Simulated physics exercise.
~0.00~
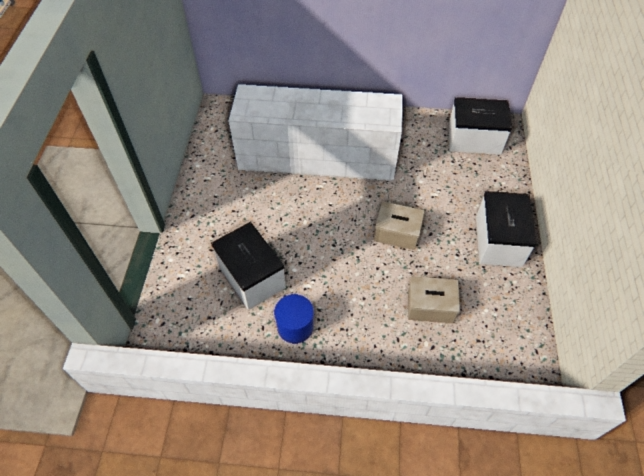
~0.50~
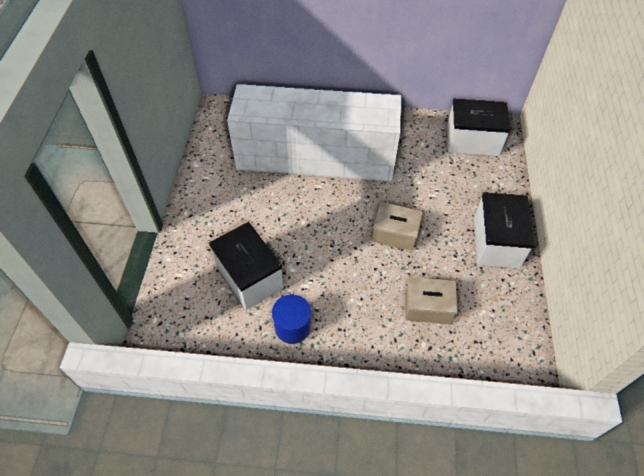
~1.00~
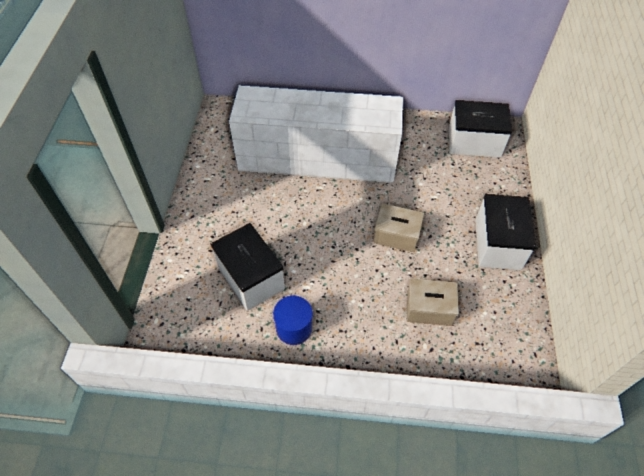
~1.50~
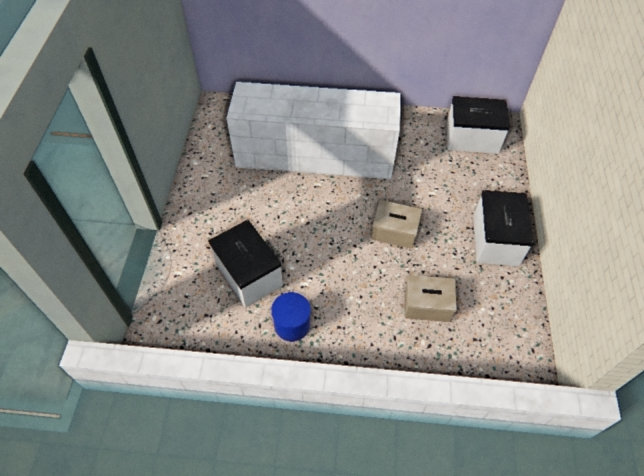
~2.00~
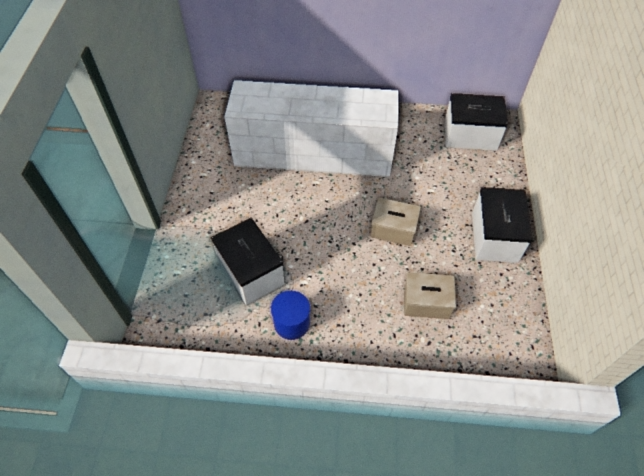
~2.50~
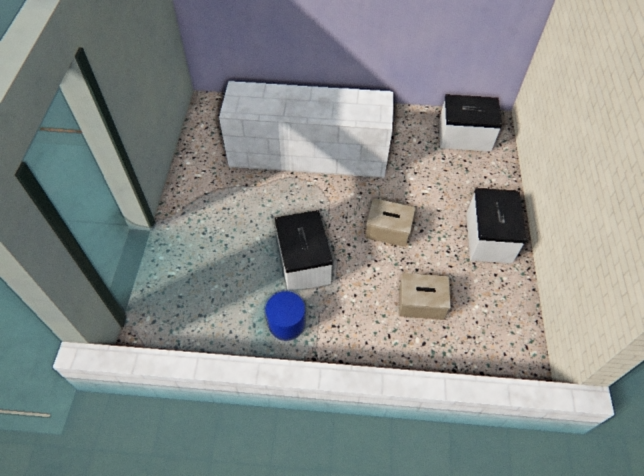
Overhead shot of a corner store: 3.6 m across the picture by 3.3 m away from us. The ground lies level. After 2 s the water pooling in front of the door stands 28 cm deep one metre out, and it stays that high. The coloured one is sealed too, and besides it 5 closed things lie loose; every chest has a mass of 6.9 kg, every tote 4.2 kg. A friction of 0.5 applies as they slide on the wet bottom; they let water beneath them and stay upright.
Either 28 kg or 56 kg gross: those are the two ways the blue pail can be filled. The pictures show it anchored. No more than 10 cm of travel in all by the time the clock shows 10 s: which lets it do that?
Answer: 28 kg.
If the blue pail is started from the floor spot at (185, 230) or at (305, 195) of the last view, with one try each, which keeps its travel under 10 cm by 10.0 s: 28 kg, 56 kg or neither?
Well, at the first spot either weight will do, and at the second either weight will do.
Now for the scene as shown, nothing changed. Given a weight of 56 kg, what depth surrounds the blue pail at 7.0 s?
Close to 9 cm deep.
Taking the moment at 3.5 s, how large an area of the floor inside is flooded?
At that time the wet patch spans about 7.0 m2.
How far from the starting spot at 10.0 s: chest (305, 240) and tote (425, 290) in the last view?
250 cm, 50 cm.
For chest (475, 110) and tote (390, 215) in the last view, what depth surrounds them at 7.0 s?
About 5 and 7 cm.
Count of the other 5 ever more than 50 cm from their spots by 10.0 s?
5.
After 3.5 s the blue pail would be 0 cm from its start with 28 kg and 0 cm from its start with 56 kg; 10 cm of water round it then.
After 4.5 s the blue pail would be 0 cm from its start with 28 kg and 0 cm from its start with 56 kg; 8 cm of water round it then.
After 7.0 s the blue pail would be 0 cm from its start with 28 kg and 0 cm from its start with 56 kg; 9 cm of water round it then.
After 10.0 s the blue pail would be 0 cm from its start with 28 kg and 0 cm from its start with 56 kg; 17 cm of water round it then.
